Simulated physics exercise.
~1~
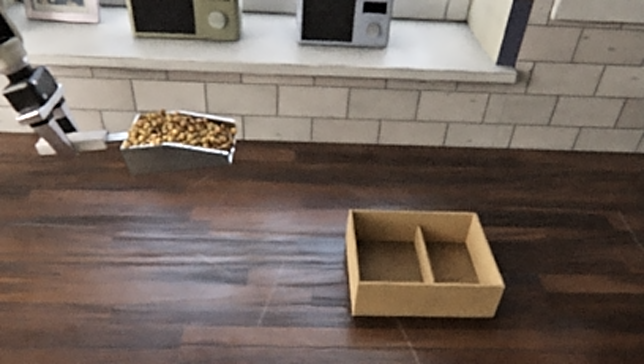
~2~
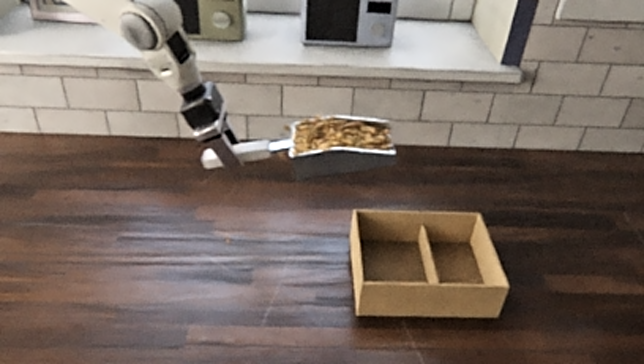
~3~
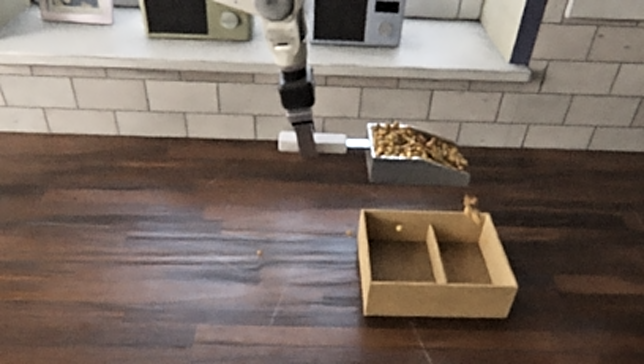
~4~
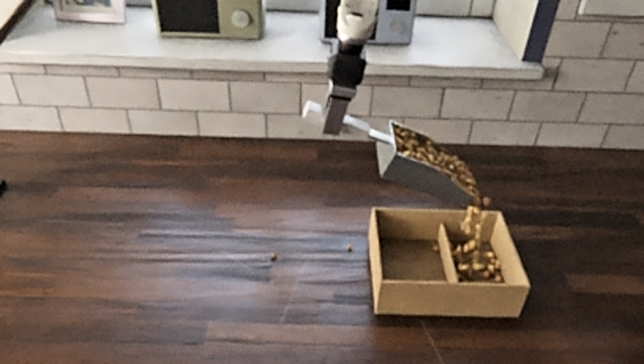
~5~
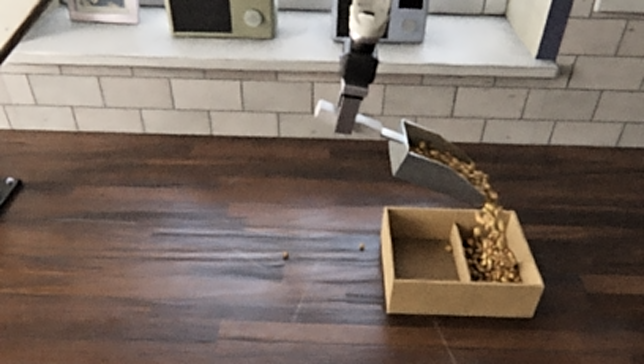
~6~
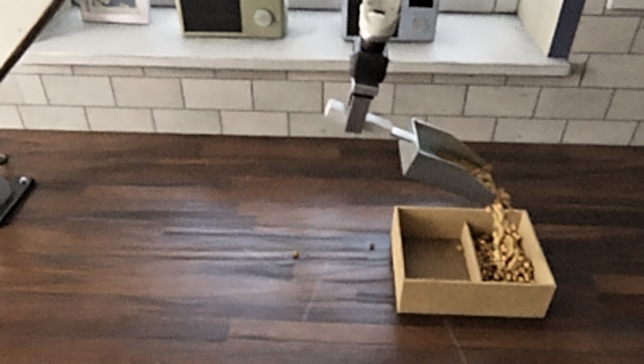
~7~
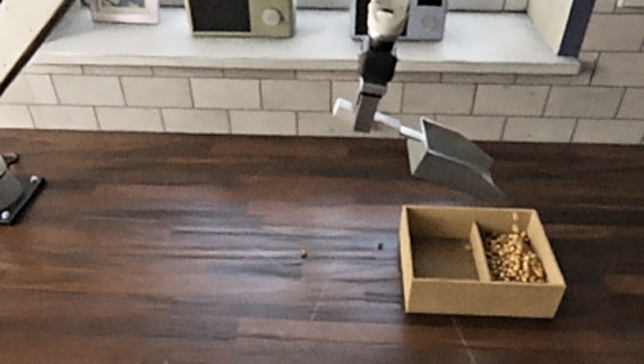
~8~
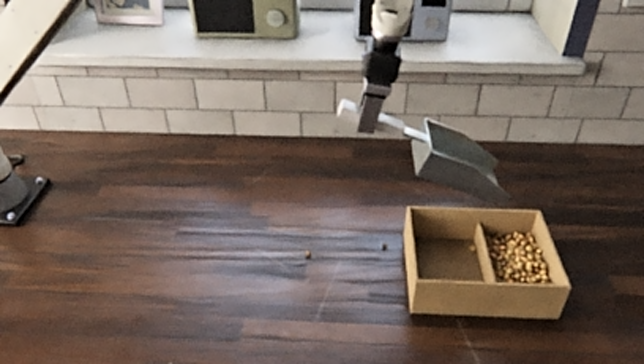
In the video, a robotic arm carries a scoop heaped with dried chickpeas rightward over a dark wooden surface and tips it above a divided open box. The chickpeas pour into the right compartment, leaving the scoop empty and a couple of stray pieces on the surface.
